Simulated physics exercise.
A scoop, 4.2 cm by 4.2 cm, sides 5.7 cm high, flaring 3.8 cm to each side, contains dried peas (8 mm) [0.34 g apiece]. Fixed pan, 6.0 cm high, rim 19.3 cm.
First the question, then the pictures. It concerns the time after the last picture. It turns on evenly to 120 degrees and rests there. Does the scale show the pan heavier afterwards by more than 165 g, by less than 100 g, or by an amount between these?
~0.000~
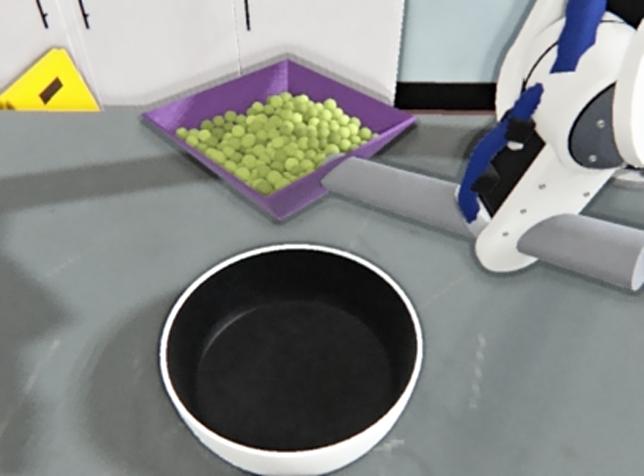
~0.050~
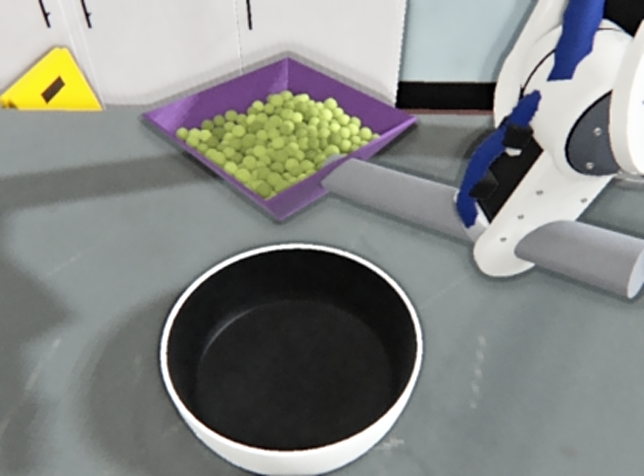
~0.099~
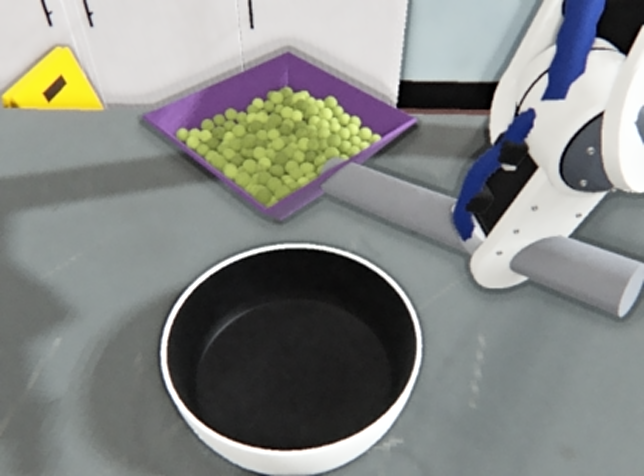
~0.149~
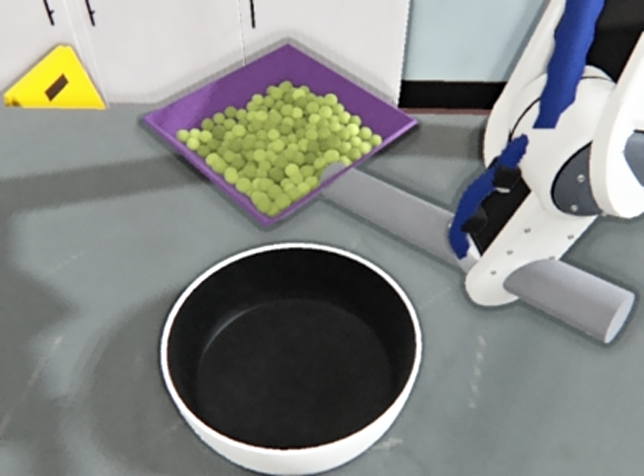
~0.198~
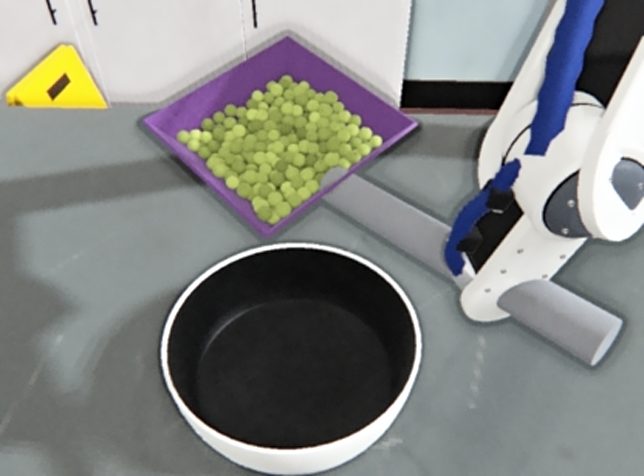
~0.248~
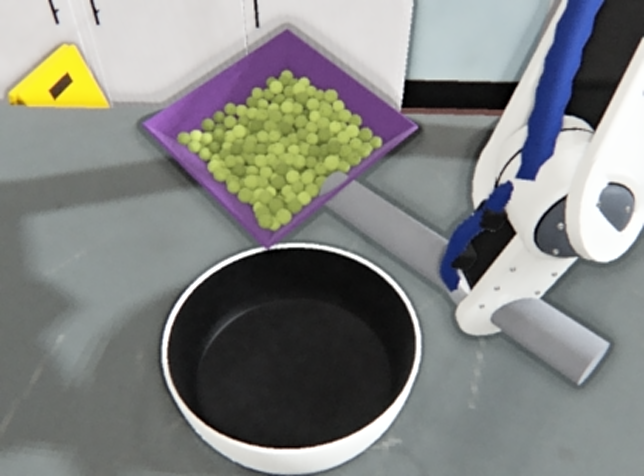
The gain lands in the middle band.
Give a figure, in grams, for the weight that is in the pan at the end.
130 grams, give or take.
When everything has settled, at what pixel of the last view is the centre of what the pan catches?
Roughly (285, 408).
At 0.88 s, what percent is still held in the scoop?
Roughly 30 per cent remains.
After 0.59 s, tilt 56 degrees; 0 g in the pan, scoop holds 100 %.
Then, at 0.88 s, tilt 87 degrees; 55 g in the pan, scoop holds 30 %.
After 1.15 s, tilt 116 degrees; 128 g in the pan, scoop holds 0 %.
After 1.40 s, tilt 120 degrees; 128 g in the pan, scoop holds 0 %.
At rest (1.6 s), 128 g in the pan, scoop holds 0 %.
